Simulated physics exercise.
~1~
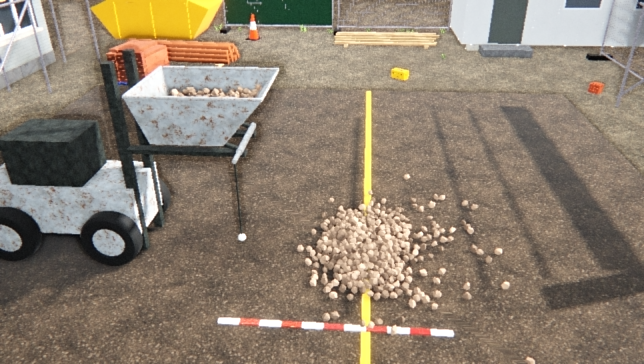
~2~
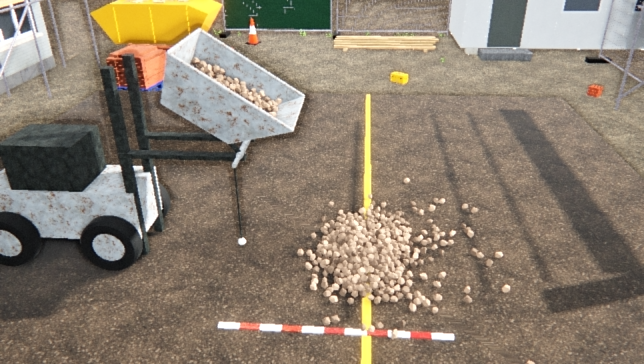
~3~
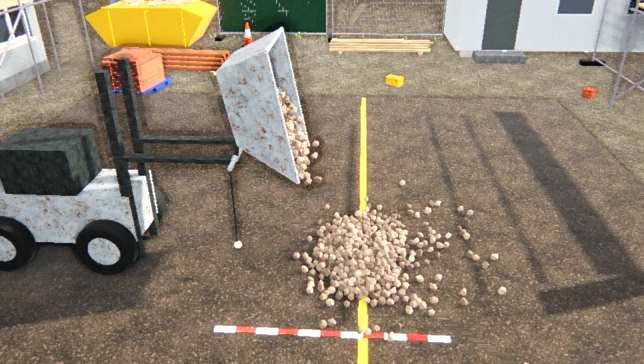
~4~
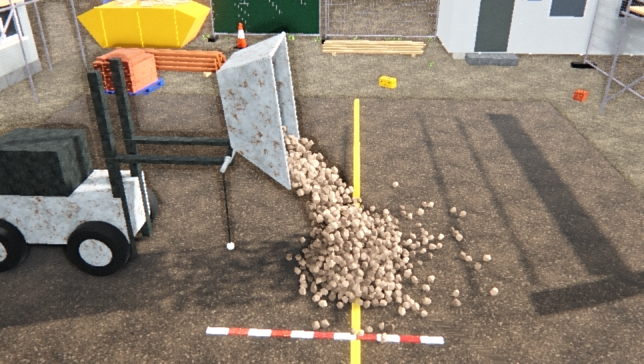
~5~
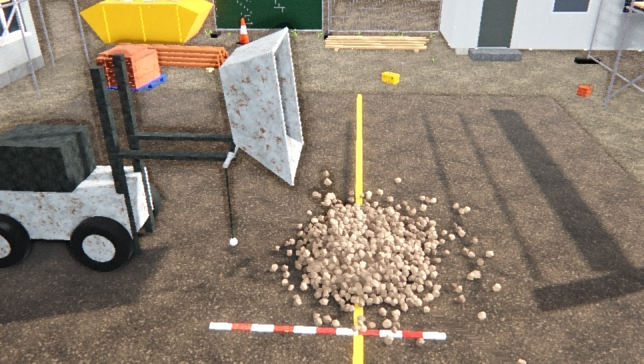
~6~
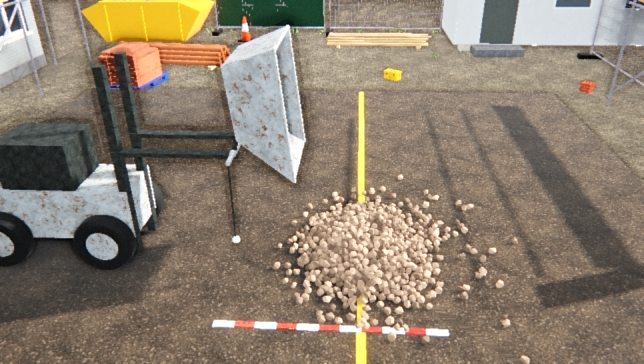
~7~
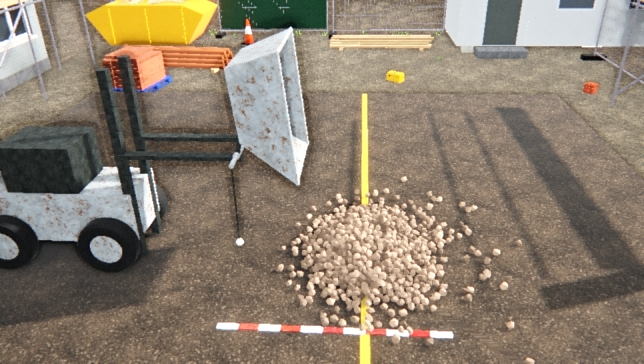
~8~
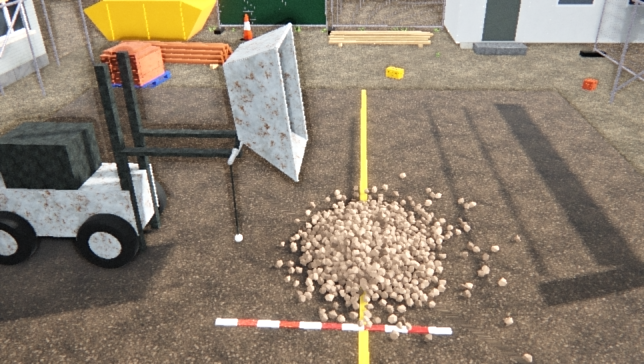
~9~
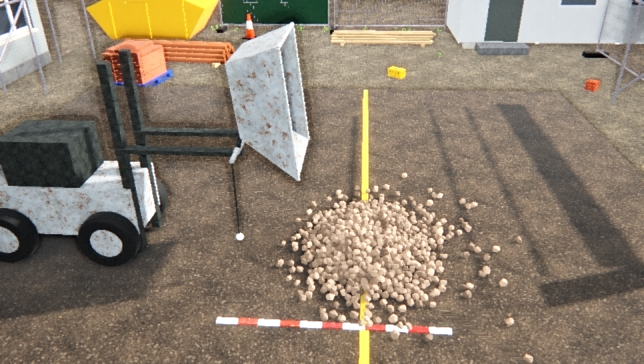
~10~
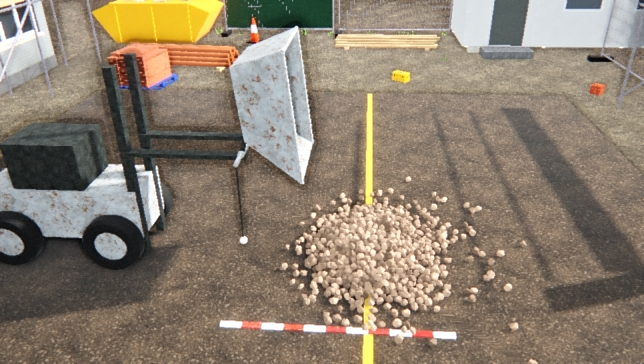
The footage shows a fork truck tipping a pale, rust-flecked skip to the right until it stands almost upright, spilling round stones onto a pile already lying across a yellow line. The skip empties and stays tipped, leaving a larger, wider heap on both sides of the line.
